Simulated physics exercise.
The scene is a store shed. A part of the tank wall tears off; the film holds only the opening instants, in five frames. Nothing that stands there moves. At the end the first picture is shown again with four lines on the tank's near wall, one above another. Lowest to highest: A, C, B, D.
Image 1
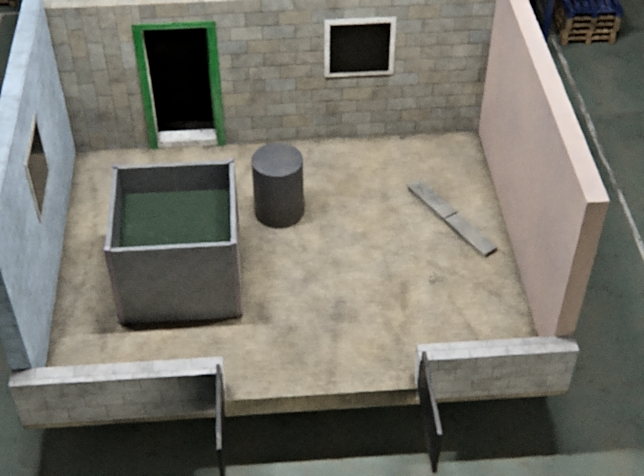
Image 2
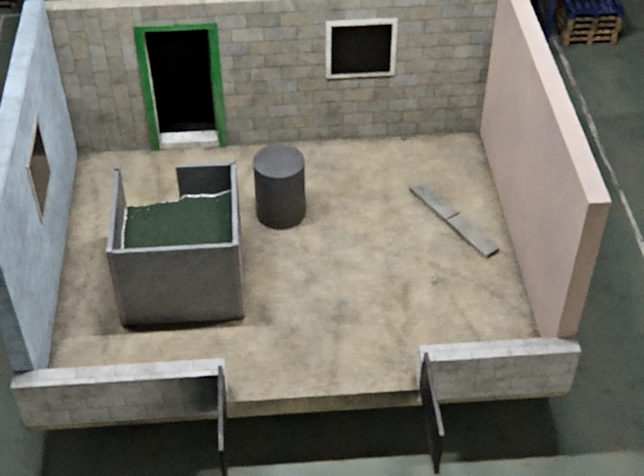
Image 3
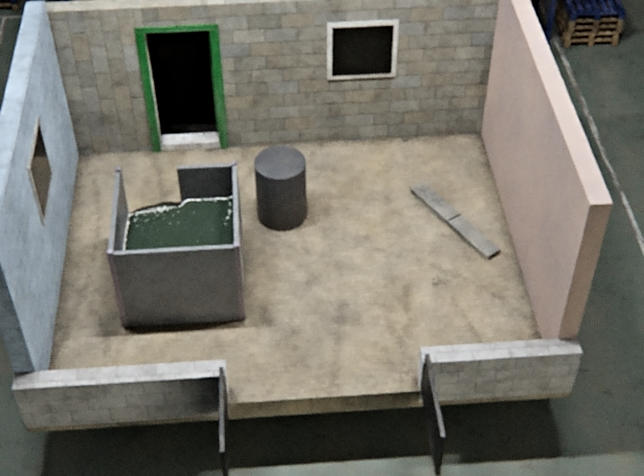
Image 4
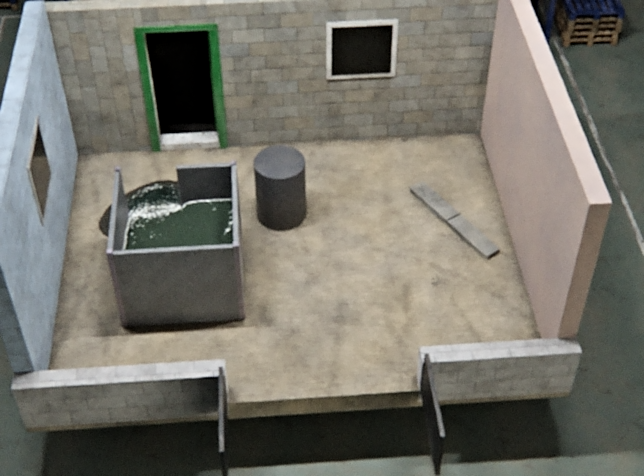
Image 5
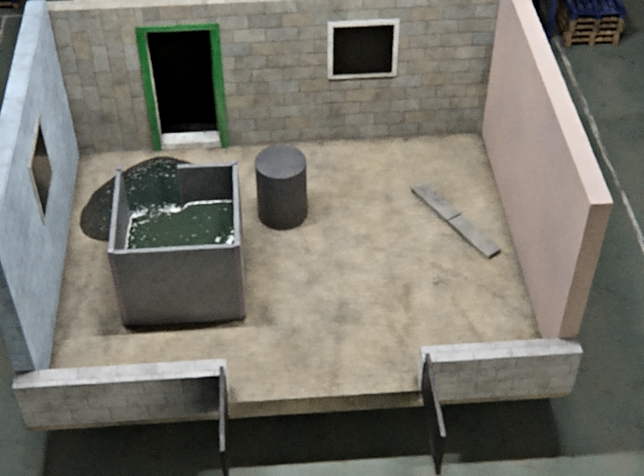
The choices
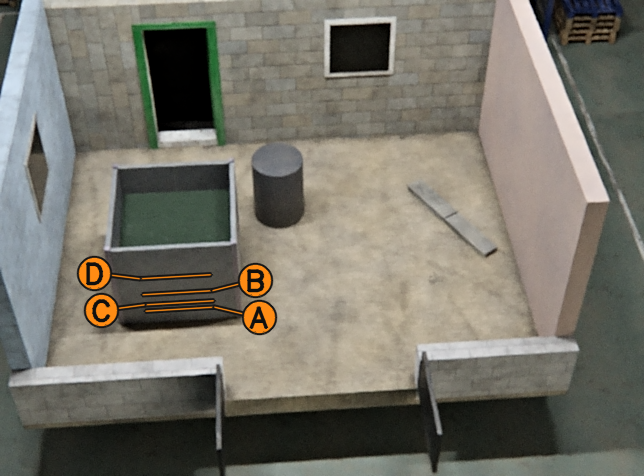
The clip shows a grey tank of dark green water inside a walled store shed; a gap opens in the tank's back side, the water churns with white foam, and a dark wet patch spreads across the floor behind it.
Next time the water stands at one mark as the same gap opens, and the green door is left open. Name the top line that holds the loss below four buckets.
C is the one.
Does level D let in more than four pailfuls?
Yes.
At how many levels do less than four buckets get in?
Two of the four.
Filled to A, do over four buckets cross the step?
No, not at all.
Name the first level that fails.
B it is.
On the marked copy, A at (180, 309); B at (177, 292); C at (179, 302); D at (175, 276); from the bottom up A, C, B, D.
For level A, nothing gets over.
For level B, about 10 bucketfuls get in.
For level C, a bucket or two gets in.
For level D, dozens of bucketfuls pour in.
